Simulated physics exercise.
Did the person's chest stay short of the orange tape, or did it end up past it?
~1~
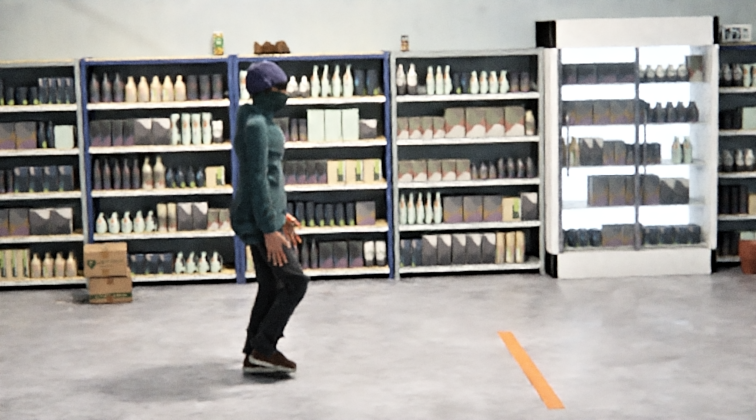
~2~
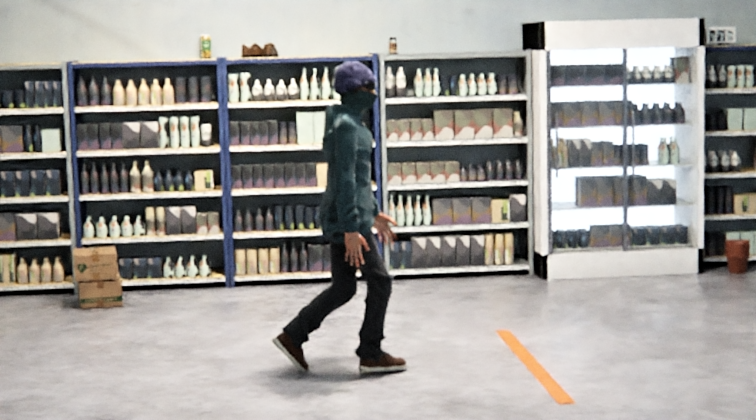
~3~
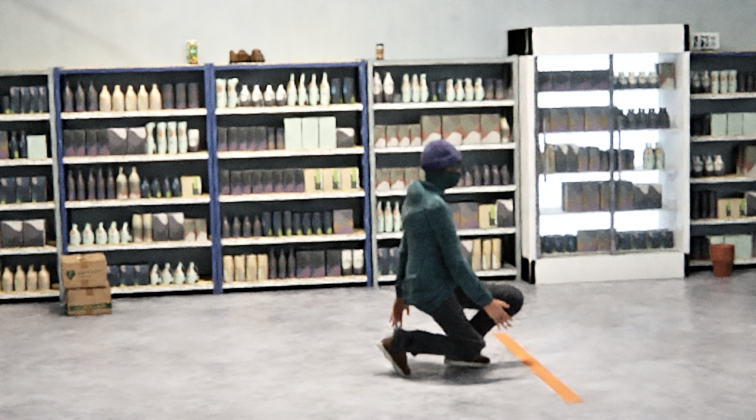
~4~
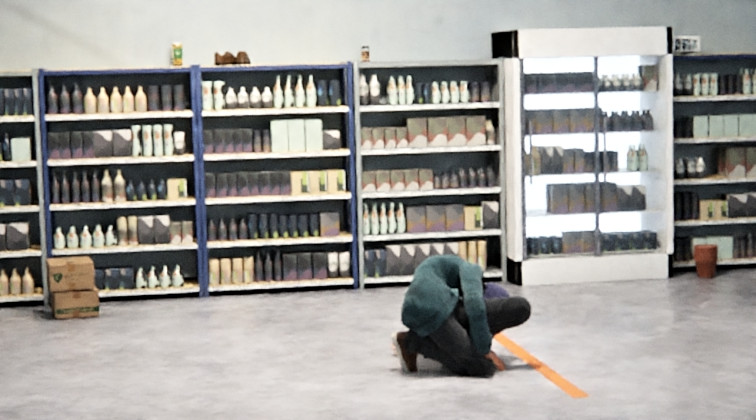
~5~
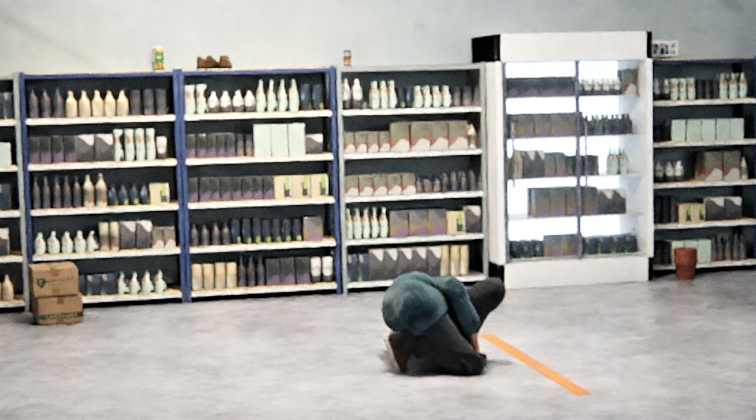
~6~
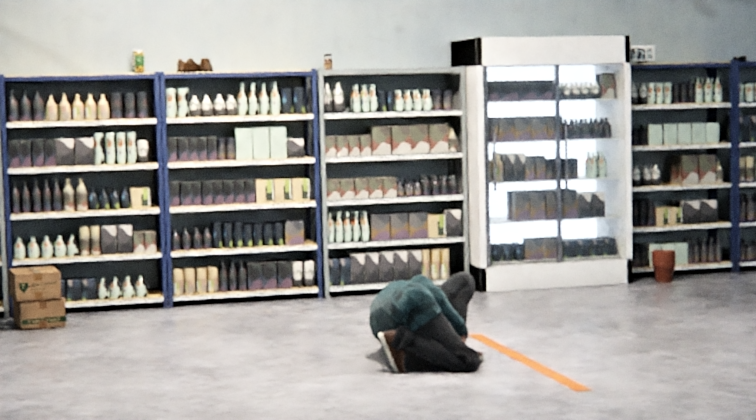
The person's chest stayed short of the orange tape. They ended up curled on the floor to the left of it.
